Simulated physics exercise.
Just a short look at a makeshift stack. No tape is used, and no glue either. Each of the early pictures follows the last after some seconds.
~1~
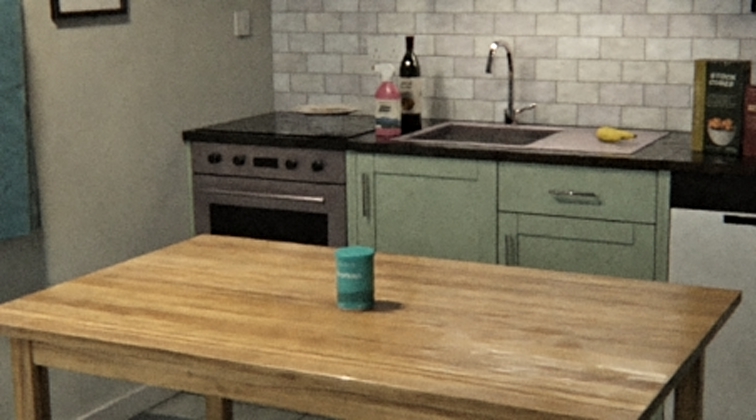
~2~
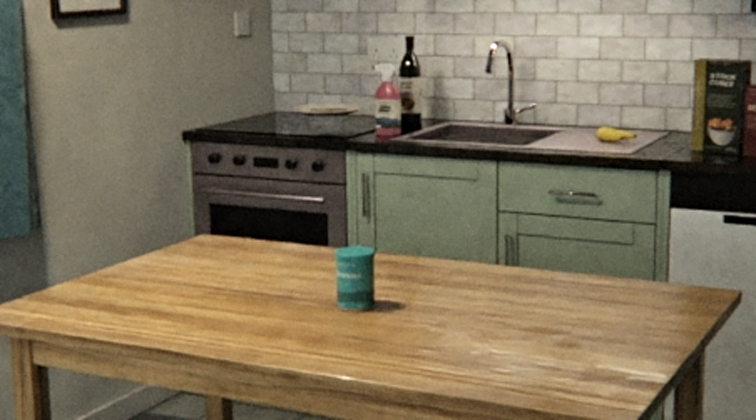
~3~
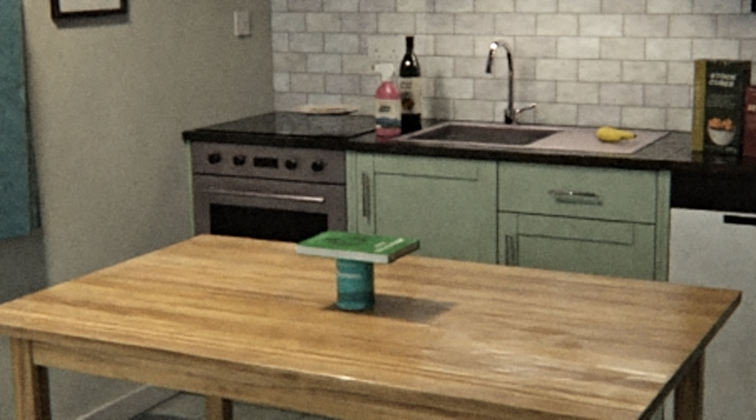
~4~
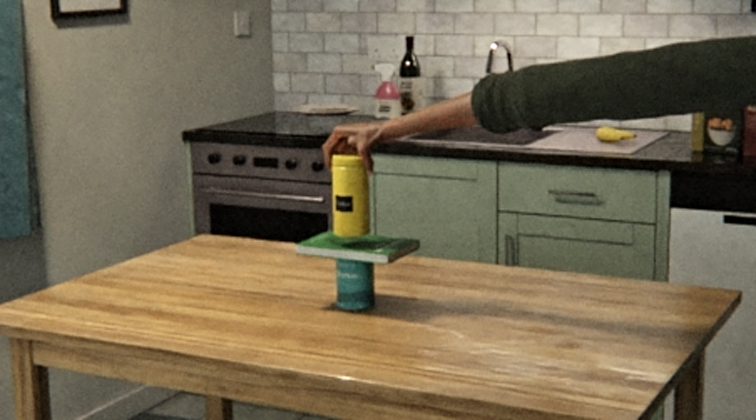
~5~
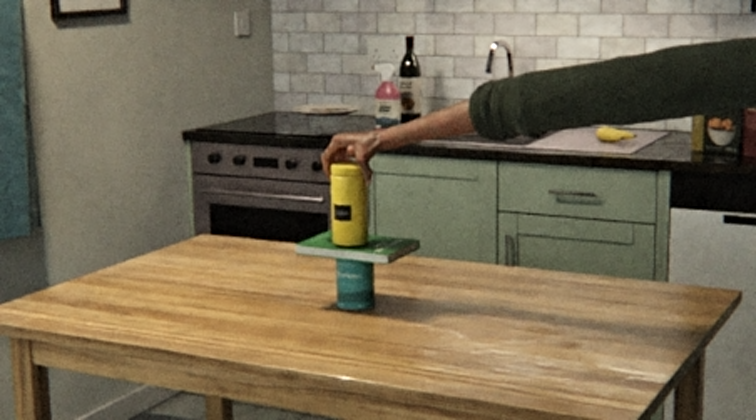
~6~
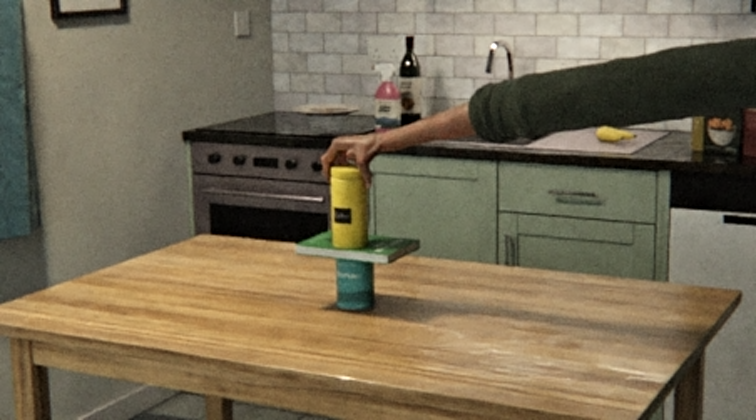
On a wooden kitchen table, a teal can stood alone, then a green book lay across its top, and a hand reached in from the right and lowered a yellow jar onto the book.
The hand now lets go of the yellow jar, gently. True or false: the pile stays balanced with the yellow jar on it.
True.
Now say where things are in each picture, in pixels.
In the first picture, the last thing is not in view yet.
In the second picture, the last thing is not in view yet.
In the third picture, the last thing is not in view yet; green book (357, 247).
The fourth picture shows still above its spot; yellow jar (351, 195); green book (357, 247).
The fifth picture shows still above its spot; yellow jar (350, 204); green book (357, 247).
The sixth picture shows in place under the hand; yellow jar (350, 207); green book (357, 247).
Then, 0.80 s on from there, things are still on the move.
Then, 1.70 s on from there, no change.
In the end, all 3 unmoved. At the end, from the last picture's camera, yellow jar near (349, 207). The stack stays up.
